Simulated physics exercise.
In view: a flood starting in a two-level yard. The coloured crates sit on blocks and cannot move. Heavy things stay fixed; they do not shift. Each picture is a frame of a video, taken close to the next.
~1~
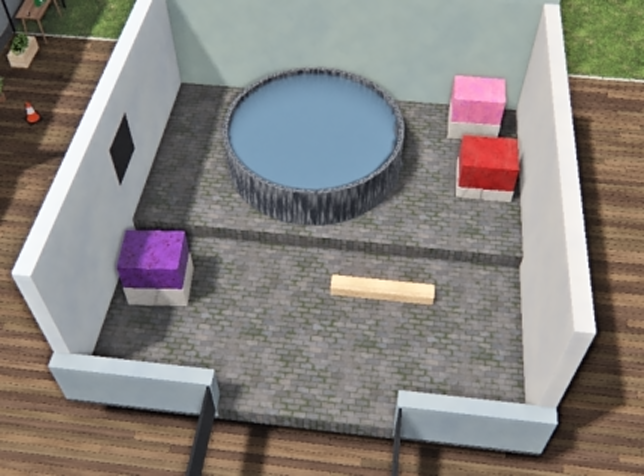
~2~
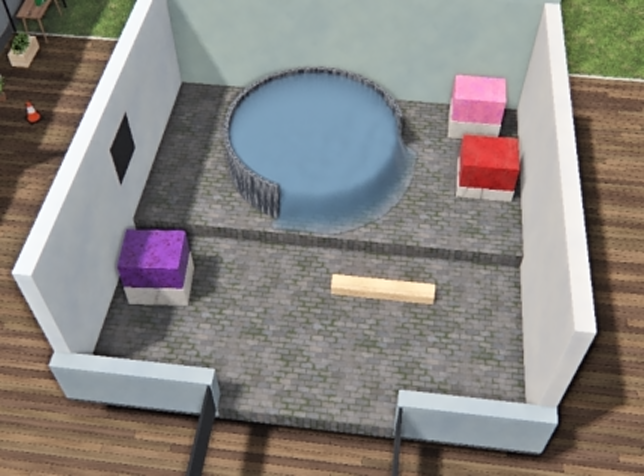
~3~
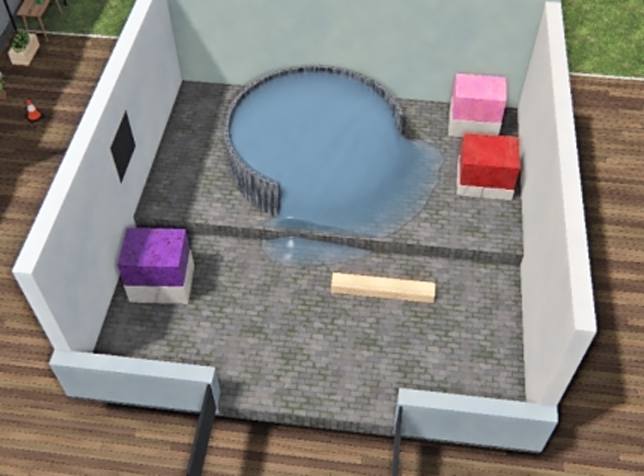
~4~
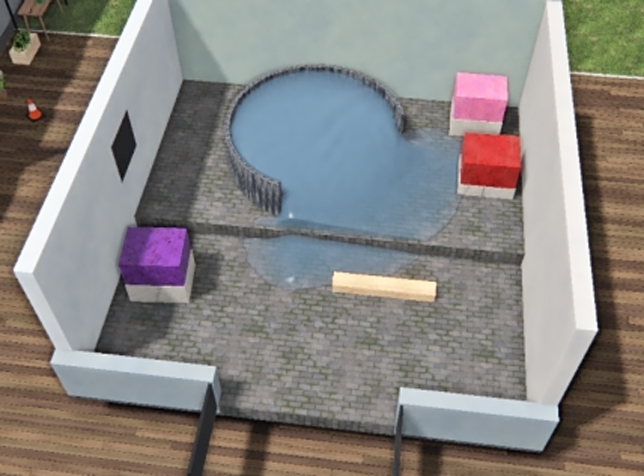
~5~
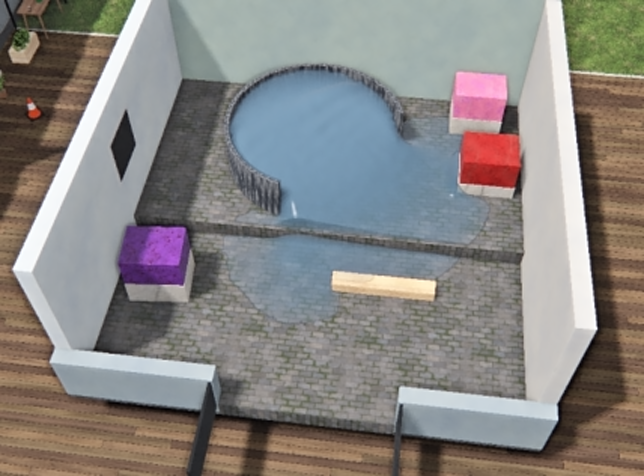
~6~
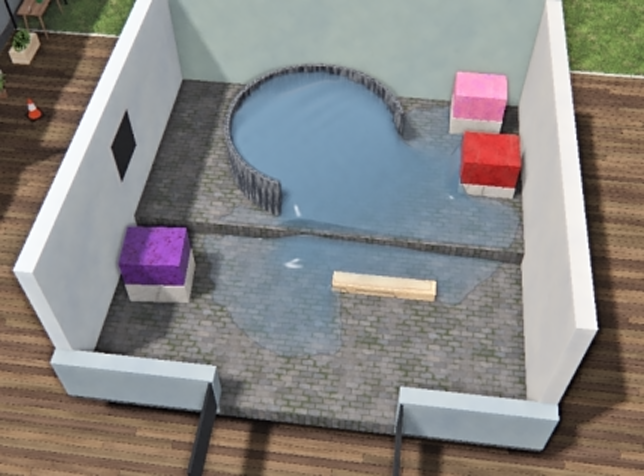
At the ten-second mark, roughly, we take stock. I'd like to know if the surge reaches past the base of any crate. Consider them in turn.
Here is how it goes: The purple crate is not reached; the red crate is reached; the pink crate is not reached.
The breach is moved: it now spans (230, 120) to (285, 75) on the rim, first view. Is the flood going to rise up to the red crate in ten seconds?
In that case the red crate comes through dry.
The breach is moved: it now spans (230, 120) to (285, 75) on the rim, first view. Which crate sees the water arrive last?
My answer: The red crate.
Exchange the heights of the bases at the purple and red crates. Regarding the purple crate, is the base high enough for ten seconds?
The purple crate is reached.
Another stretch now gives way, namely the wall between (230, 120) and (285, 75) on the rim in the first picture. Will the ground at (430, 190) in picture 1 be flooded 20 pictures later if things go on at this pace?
Logged for the spot: Never reached.
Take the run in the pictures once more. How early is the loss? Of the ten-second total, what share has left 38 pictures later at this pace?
Log: Around 65 %, estimated.
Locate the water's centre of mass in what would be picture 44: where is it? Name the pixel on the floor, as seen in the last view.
Centre of the water: Near (336, 273).
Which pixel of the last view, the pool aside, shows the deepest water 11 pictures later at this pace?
It should be roughly at (521, 424).
A moment on, water covers 55 % of the floor; the purple crate water round its plinth, the red crate water round its plinth, the pink crate water round its plinth.
Next, water covers 65 % of the floor; the purple crate water round its plinth, the red crate water round its plinth, the pink crate water round its plinth.
Then, water covers 70 % of the floor; the purple crate water round its plinth, the red crate water round its plinth, the pink crate water round its plinth.
Later, water covers 85 % of the floor; the purple crate water round its plinth, the red crate water round its plinth, the pink crate water round its plinth.
In the end, water covers 95 % of the floor; the purple crate stayed above the water, the red crate was topped, the pink crate stayed above the water.
